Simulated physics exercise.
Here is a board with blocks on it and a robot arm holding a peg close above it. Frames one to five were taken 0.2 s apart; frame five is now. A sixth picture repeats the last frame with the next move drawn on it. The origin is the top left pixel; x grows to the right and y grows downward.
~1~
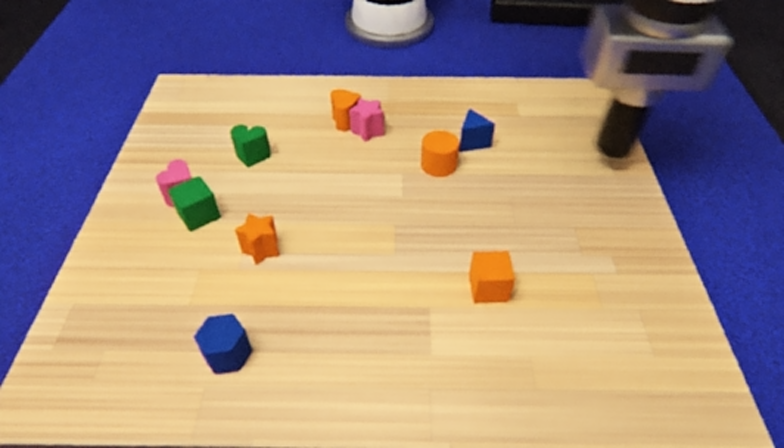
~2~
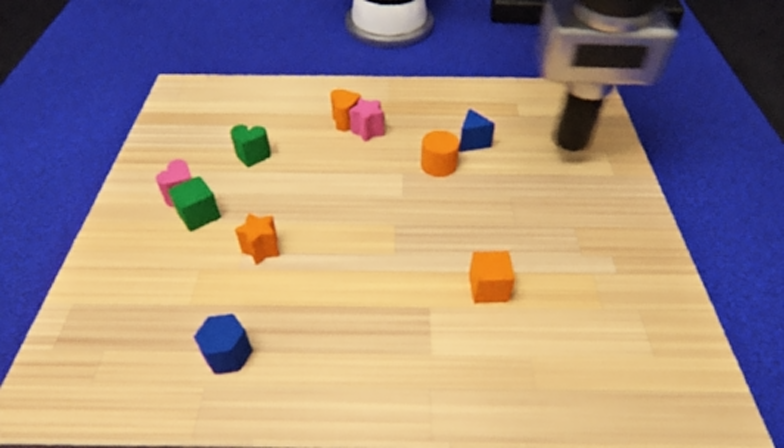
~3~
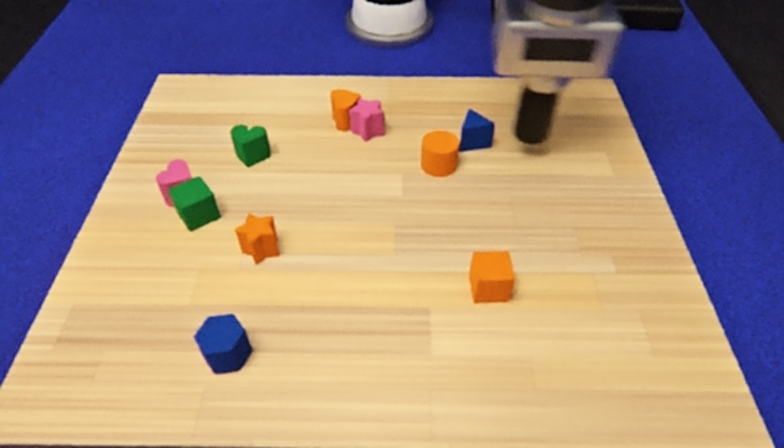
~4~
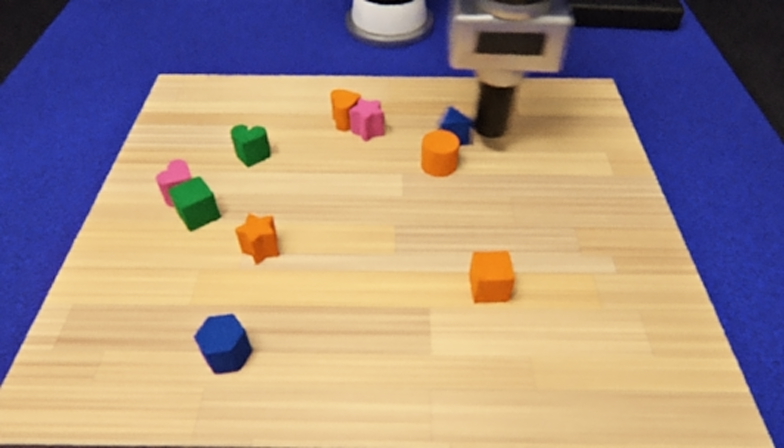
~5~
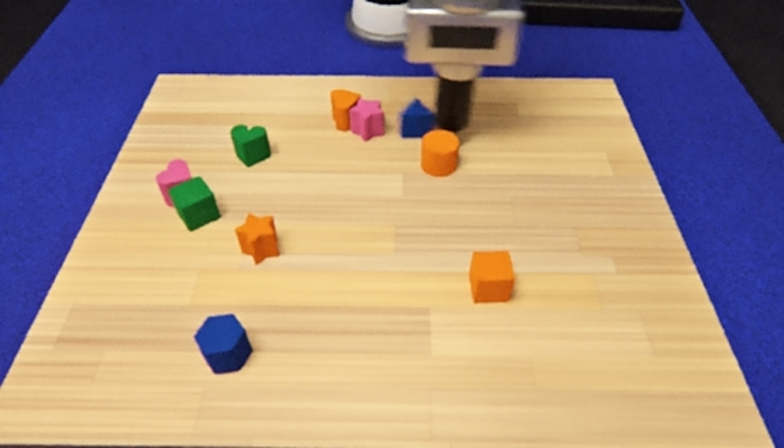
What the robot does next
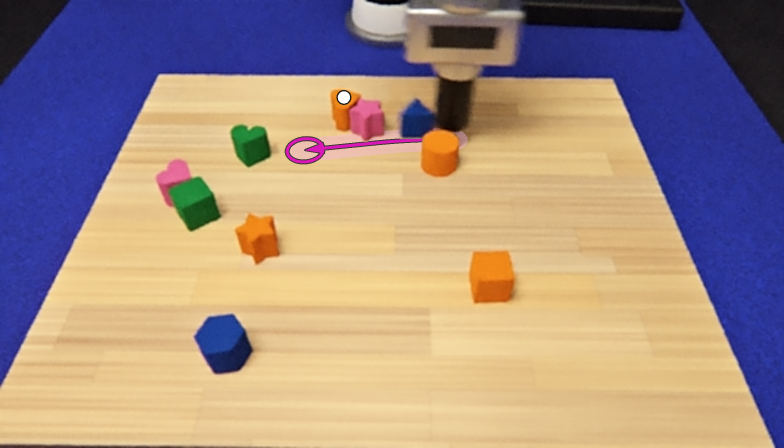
The clip opens on a wooden board scattered with colourful blocks, a robot arm holding a dark peg near the upper right. The peg moves left toward the blue triangular block, then pushes it left, past the back of the orange circular block and closer to the pink star.
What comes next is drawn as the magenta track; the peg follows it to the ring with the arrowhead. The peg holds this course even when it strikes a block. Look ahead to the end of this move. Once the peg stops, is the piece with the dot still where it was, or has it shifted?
In the end it has been moved.
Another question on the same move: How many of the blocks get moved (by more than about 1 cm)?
I'd say three or more blocks get moved.
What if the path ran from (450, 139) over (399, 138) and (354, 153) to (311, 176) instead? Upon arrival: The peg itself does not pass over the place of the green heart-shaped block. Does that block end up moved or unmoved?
Stays put.
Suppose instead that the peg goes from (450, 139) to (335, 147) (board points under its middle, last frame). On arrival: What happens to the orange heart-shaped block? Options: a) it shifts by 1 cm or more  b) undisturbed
It's a.
The line goes from (450, 139) by way of (378, 143) to (305, 150); the dot is on the orange heart-shaped block.
What follows on the original path. One third of the way, peg at (402, 124); orange heart-shaped block at (340, 97); pink star-shaped block at (361, 106); blue triangular block at (386, 103), turned 85° clockwise.
Two thirds of the way, peg at (353, 129); orange heart-shaped block at (324, 90), turned 30° clockwise; pink star-shaped block at (331, 105), turned 35° clockwise; blue triangular block at (375, 100), turned 105° clockwise.
At the end, peg at (303, 134); orange heart-shaped block at (323, 88), turned 45° clockwise; pink star-shaped block at (309, 106), turned 105° clockwise; blue triangular block at (375, 100), turned 105° clockwise; orange circular block unmoved.
